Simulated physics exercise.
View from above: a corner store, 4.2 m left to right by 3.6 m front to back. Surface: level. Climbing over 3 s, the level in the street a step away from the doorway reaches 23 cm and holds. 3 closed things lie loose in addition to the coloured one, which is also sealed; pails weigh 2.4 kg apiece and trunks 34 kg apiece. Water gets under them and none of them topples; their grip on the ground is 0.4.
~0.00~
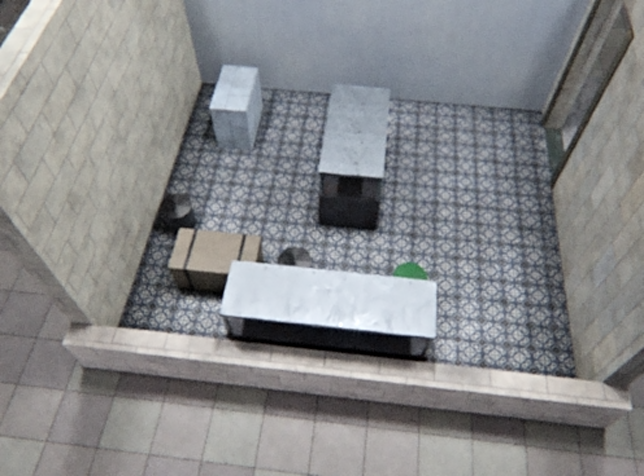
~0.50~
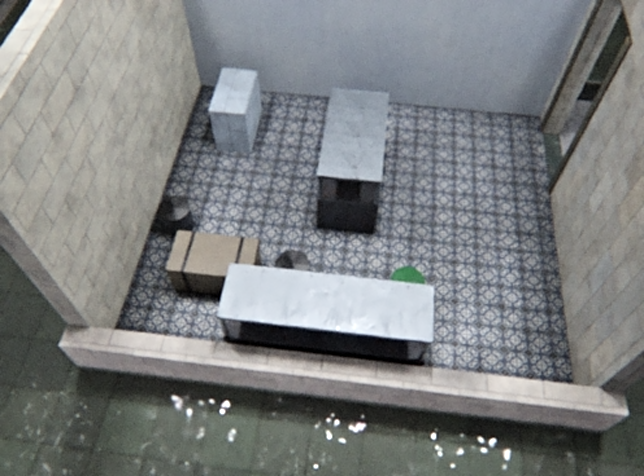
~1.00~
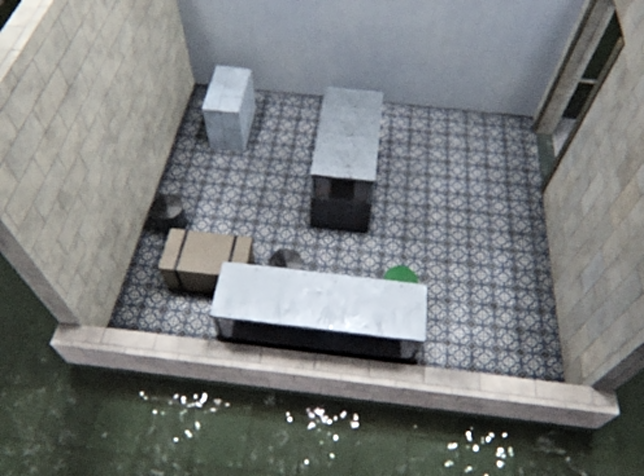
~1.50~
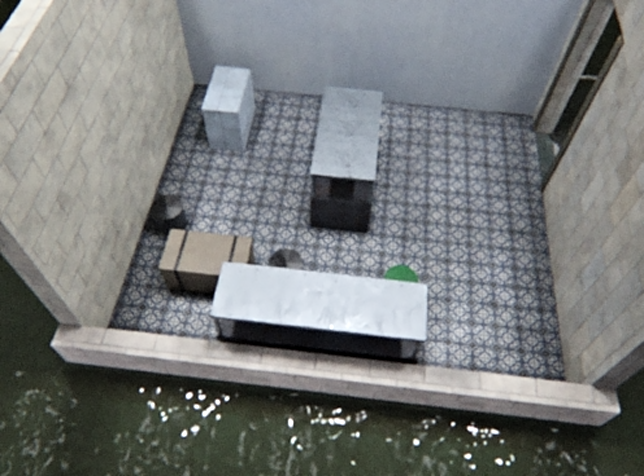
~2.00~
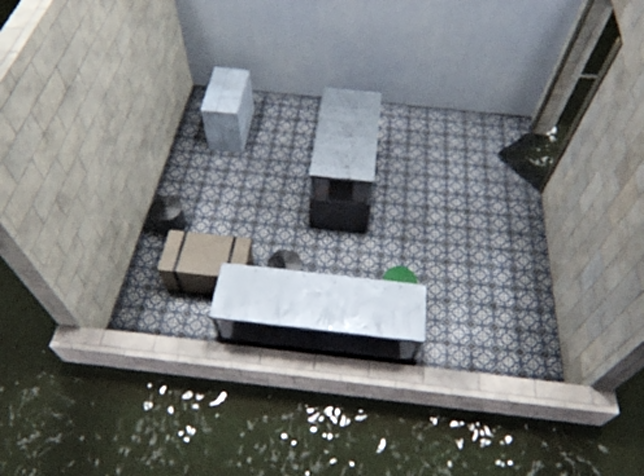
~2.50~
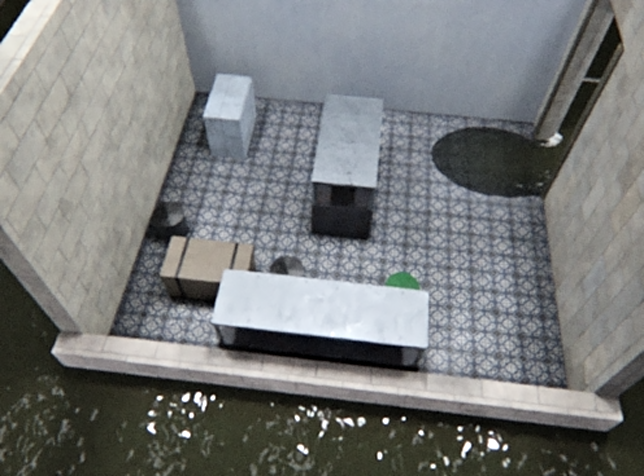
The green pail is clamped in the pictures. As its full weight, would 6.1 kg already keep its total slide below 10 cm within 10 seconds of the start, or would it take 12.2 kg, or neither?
Prediction: Only the greater amount steadies it.
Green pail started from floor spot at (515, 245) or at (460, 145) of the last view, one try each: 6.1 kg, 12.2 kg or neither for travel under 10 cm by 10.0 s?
Respectively, the light option succeeds and neither option succeeds.
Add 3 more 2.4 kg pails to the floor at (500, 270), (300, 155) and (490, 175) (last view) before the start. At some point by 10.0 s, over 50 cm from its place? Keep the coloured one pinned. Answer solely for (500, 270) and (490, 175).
Results: Threshold not reached; threshold exceeded.
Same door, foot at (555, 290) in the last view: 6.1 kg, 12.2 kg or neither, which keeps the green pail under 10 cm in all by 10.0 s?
If so, both fall short.
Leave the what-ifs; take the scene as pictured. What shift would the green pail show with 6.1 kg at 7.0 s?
Around 20 centimetres out of place.
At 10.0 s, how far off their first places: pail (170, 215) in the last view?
Result, in that order - 120 centimetres from the start.
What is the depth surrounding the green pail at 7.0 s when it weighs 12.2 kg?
Depth: Approx. 5 cm.
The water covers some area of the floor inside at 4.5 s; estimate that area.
I'd estimate close to 6.5 m2.
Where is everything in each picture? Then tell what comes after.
The green pail at (411, 277) rests on the ground; water covers 0.0 m2; 0 of 4 have shifted, in the first frame.
The green pail at (408, 281) rests on the ground; water covers 0.0 m2; 0 of 4 have shifted, in the second frame.
The green pail at (401, 280) rests on the ground; 0.0 m2 under water; 0 of 4 have shifted, in the third frame.
The green pail at (401, 280) rests on the ground; water covers 0.0 m2; 0 of 4 have shifted, in the fourth frame.
The green pail at (400, 281) rests on the ground; water covers 0.2 m2; 0 of 4 have shifted, in the fifth frame.
The green pail at (403, 287), on the bottom; water covers 1.0 m2; 0 of 4 have shifted, in the sixth frame.
After 3.5 s the green pail would be 0 cm from its start with 6.1 kg and 0 cm from its start with 12.2 kg; 0 cm of water round it then.
After 4.5 s the green pail would be 0 cm from its start with 6.1 kg and 0 cm from its start with 12.2 kg; 2 cm of water round it then.
After 7.0 s the green pail would be 23 cm from its start with 6.1 kg and 0 cm from its start with 12.2 kg; 5 cm of water round it then.
After 10.0 s the green pail would be 101 cm from its start with 6.1 kg and 0 cm from its start with 12.2 kg; 7 cm of water round it then.
